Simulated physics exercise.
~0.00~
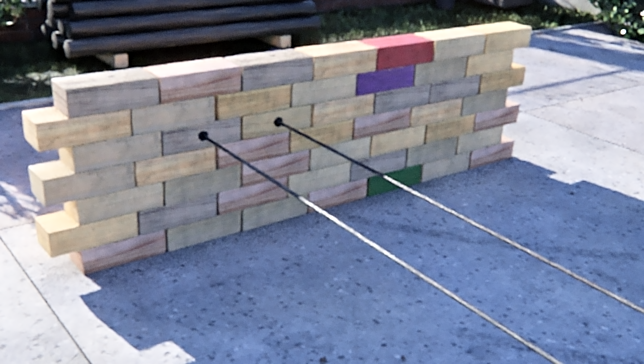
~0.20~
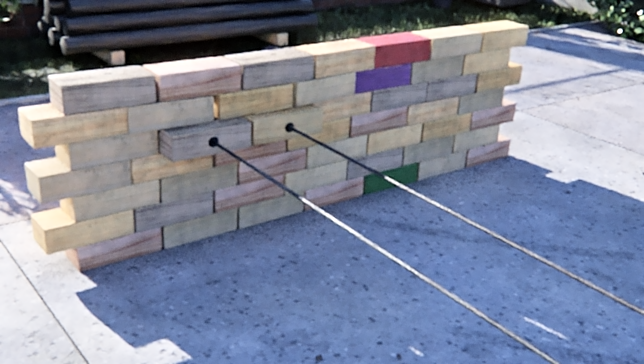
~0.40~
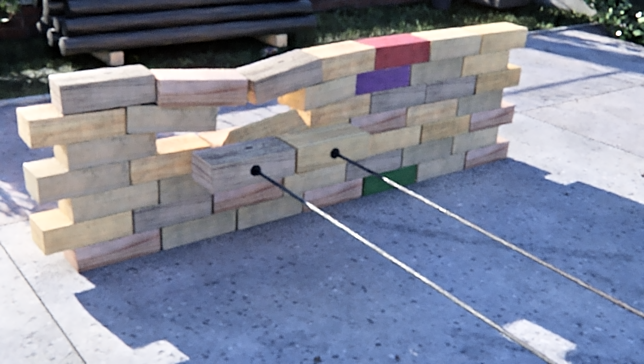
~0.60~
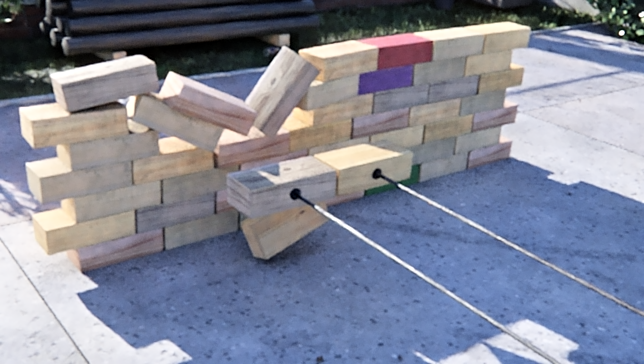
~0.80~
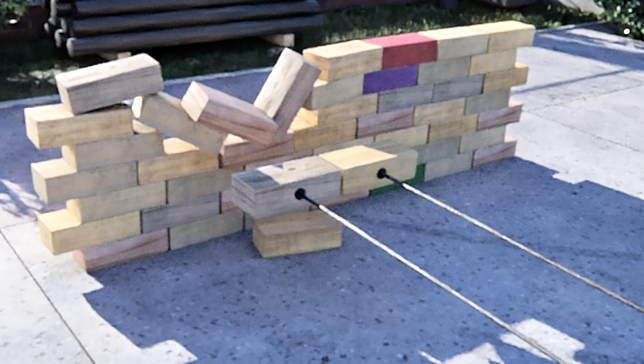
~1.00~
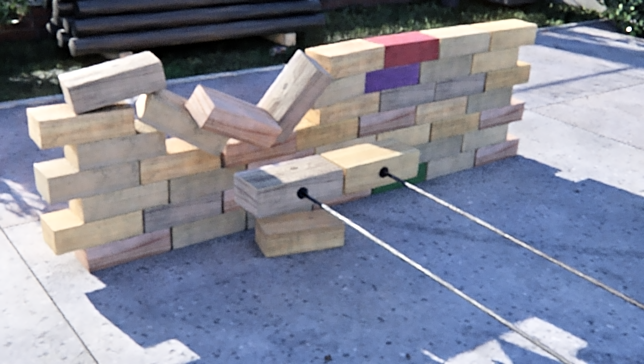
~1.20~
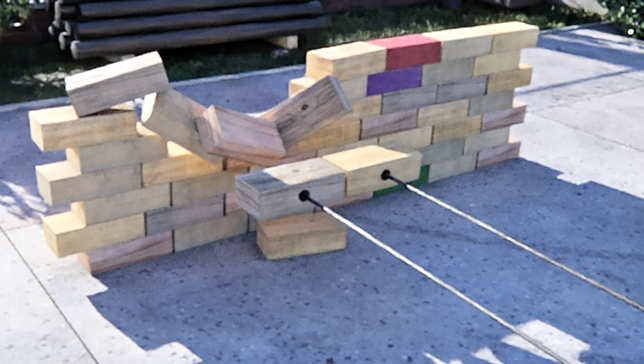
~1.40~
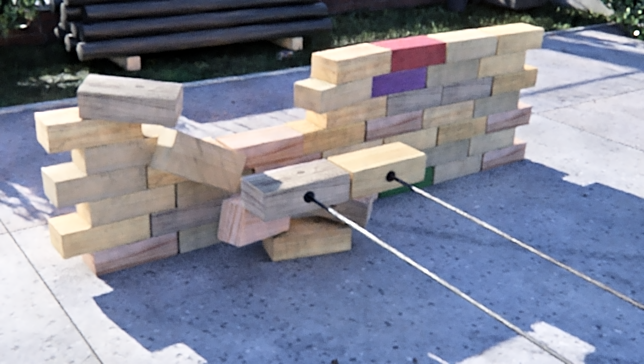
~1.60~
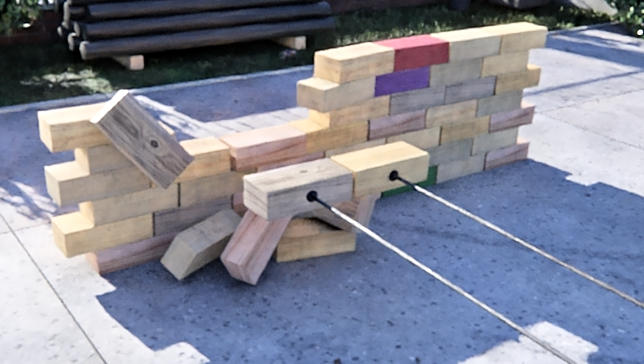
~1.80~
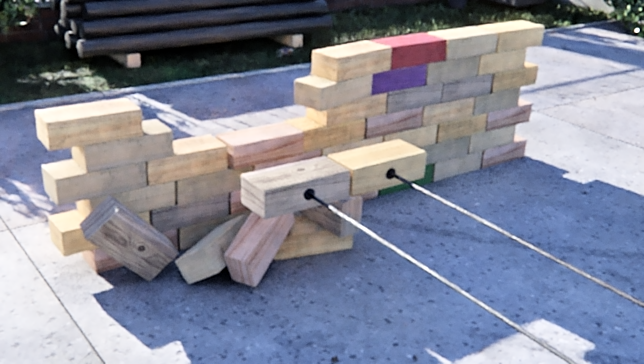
Timber block wall losing several blocks on its left side as two rods draw a pair out, coloured blocks staying put.
